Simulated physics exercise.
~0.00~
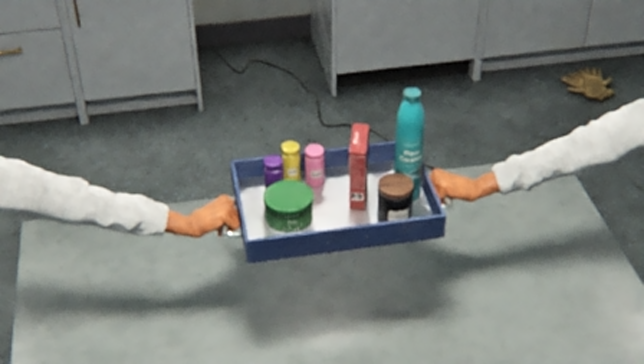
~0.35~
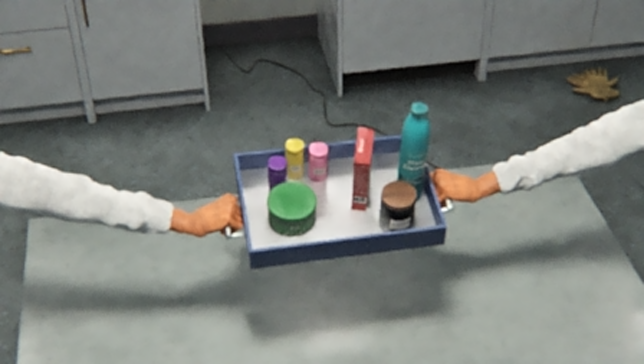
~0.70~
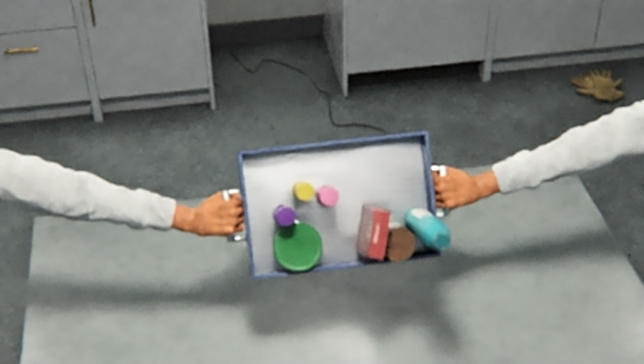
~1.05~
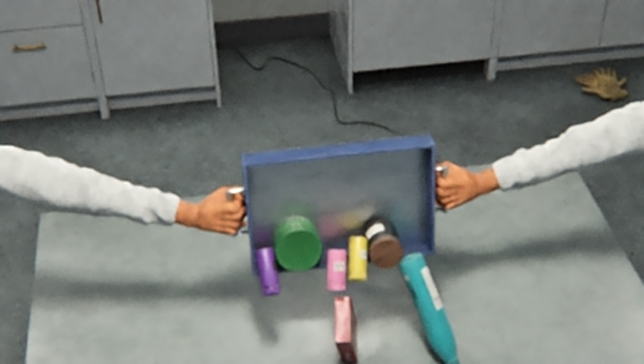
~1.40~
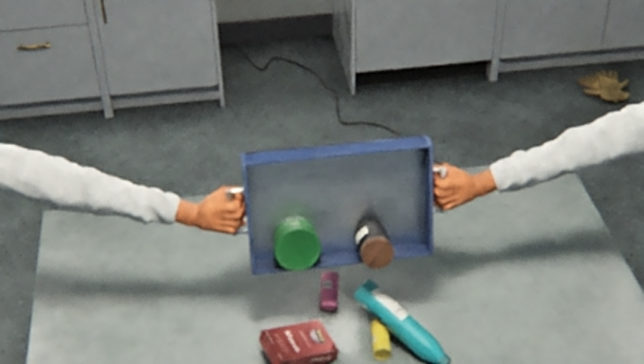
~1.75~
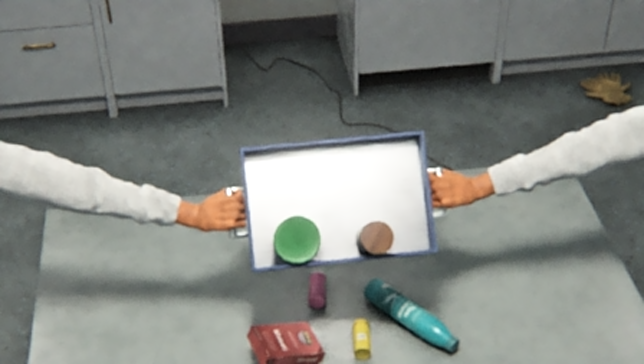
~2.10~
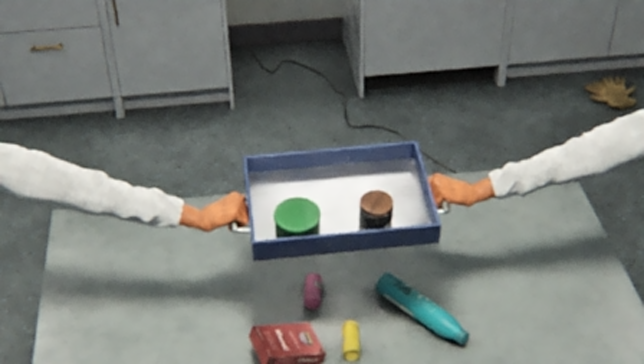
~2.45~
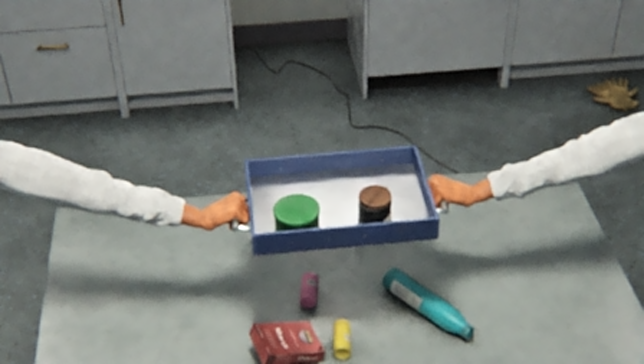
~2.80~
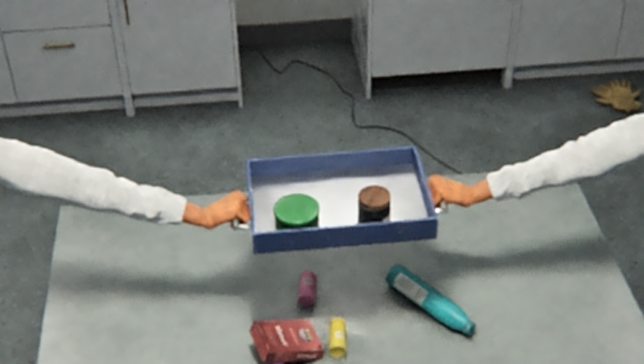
Two white-sleeved arms reach in from left and right, holding a shallow blue crate above a pale grey surface, seen from above and in front, with grey cabinets behind. Inside stand purple, yellow and pink shakers and a green tub towards the left, with a red packet, a dark jar with a brown lid and a turquoise bottle towards the right. The hands tip the near side steeply down, and the contents slide forward. The bottle, packet and shakers tumble out below, while the tub and jar stay against the near wall. The hands then bring the crate back towards level. At the end the tub and jar stand inside, and the bottle, packet, yellow shaker and a pinkish-purple shaker lie below.
